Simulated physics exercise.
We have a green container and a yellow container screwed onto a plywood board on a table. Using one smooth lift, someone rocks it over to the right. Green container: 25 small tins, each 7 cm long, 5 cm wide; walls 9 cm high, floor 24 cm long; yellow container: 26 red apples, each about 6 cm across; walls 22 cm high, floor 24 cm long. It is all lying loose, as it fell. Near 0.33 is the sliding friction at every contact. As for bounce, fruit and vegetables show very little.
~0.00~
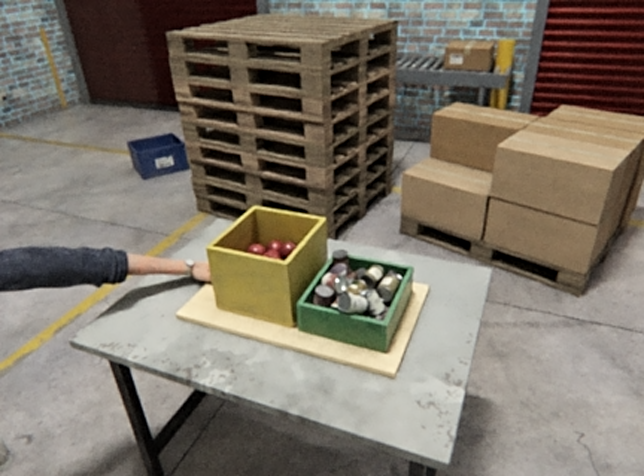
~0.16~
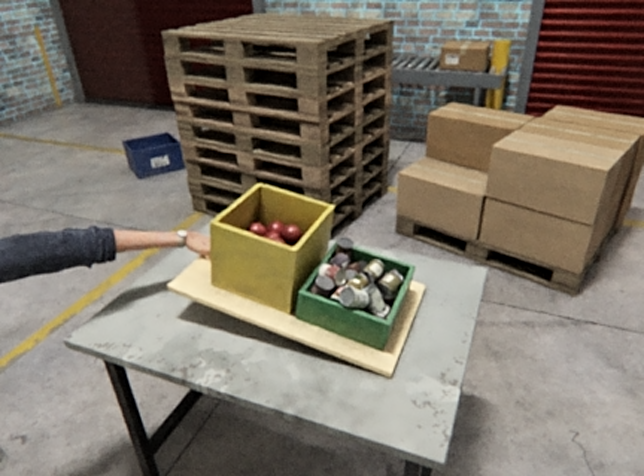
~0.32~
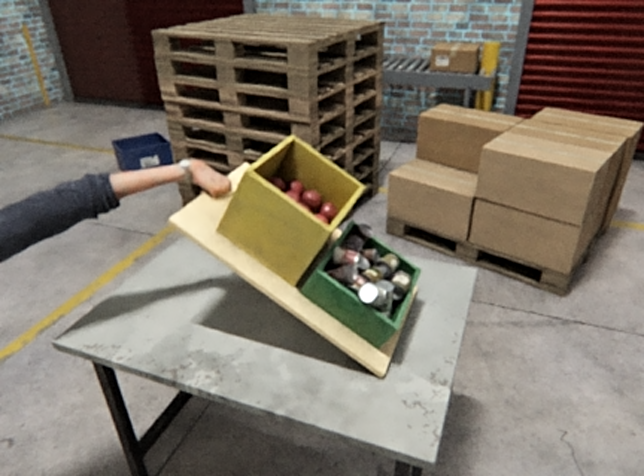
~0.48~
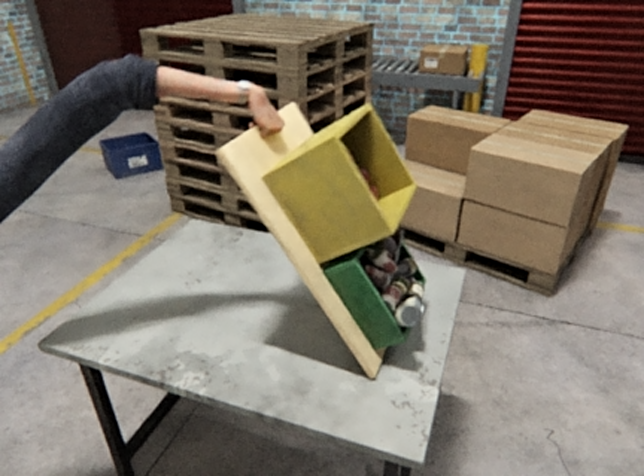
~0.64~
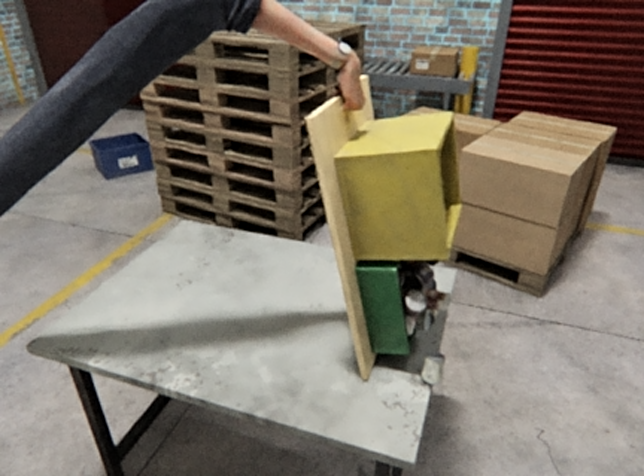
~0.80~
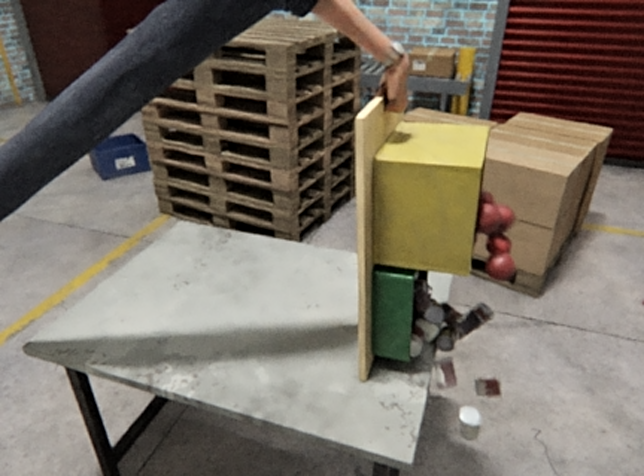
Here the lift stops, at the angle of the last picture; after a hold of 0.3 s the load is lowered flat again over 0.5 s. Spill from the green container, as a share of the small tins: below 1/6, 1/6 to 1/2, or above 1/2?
Above 1/2.
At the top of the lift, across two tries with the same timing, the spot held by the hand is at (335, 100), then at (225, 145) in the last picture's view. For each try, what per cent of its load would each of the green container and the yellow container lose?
First try, then second: The green container sheds 50 then 0 per cent, and the yellow container sheds 40 then 0 per cent.
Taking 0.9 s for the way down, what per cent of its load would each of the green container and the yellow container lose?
Well, that would cost the green container 80 per cent and the yellow container 70 per cent.
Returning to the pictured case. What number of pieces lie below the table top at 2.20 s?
About 30.
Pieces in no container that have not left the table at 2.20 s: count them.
Near 8, by my count.
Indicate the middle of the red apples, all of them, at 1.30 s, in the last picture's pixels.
Roughly (512, 422).
After 1.02 s, tilt 87°; the green container is down by 15 of 25 and the yellow container is down by 13 of 26.
After 1.30 s, tilt 56°; the green container is down by 17 of 25 and the yellow container is down by 19 of 26.
After 1.70 s, tilt 0°; the green container is down by 19 of 25 and the yellow container is down by 22 of 26.
Outcome (at 2.20 s), the green container is down by 19 of 25 and the yellow container is down by 22 of 26. Asked share, 19 of 25, 76 per cent.
